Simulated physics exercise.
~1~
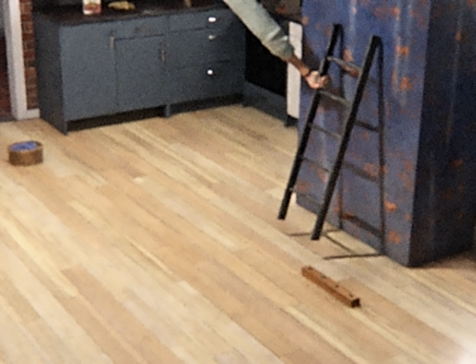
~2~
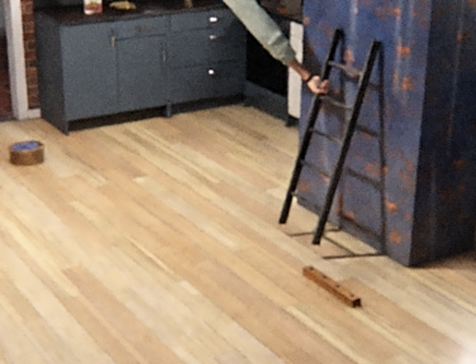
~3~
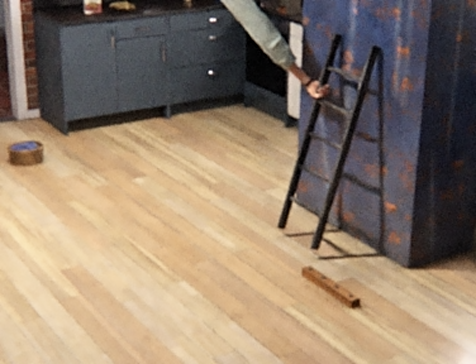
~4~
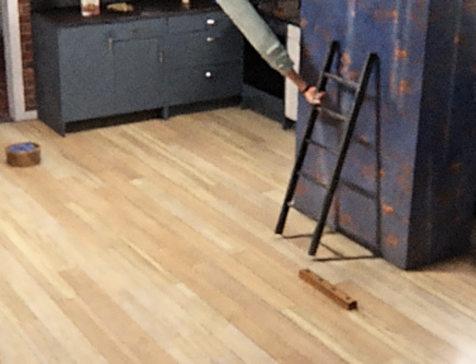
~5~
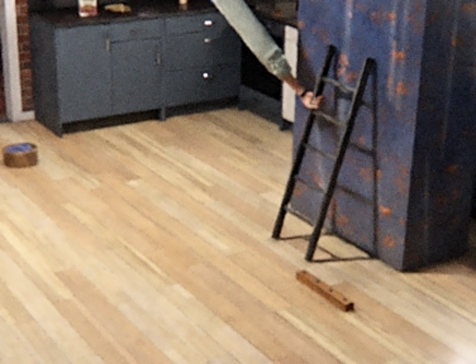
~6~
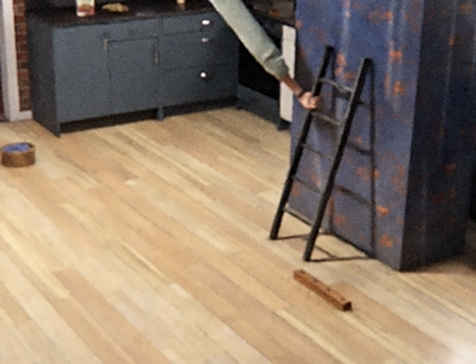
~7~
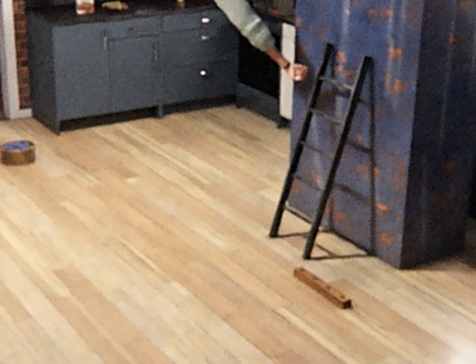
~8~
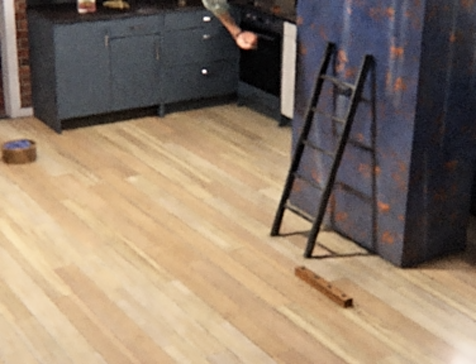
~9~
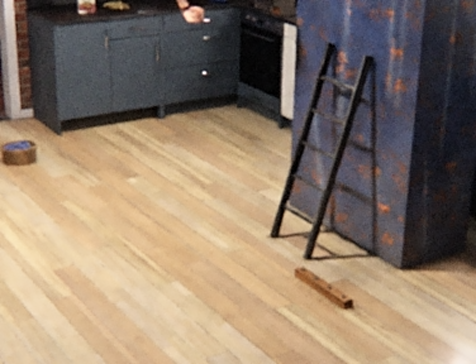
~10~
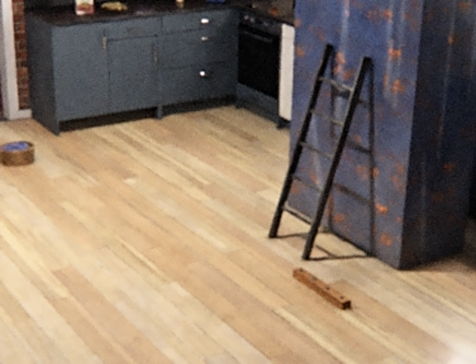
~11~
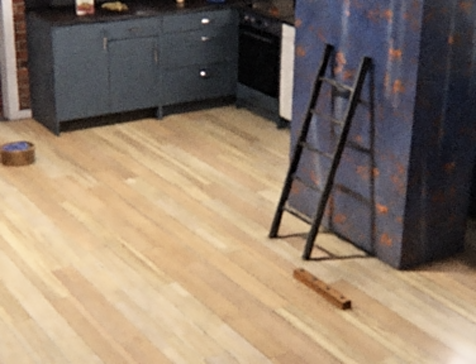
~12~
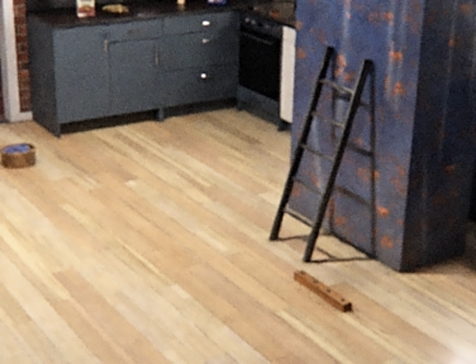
In the video, a hand steadies a black ladder-like gate leaning against a blue, rust-marked cabinet in a kitchen, with a wooden batten lying on the floor nearby. The hand lets go and withdraws out of view, and the gate remains leaning in place.
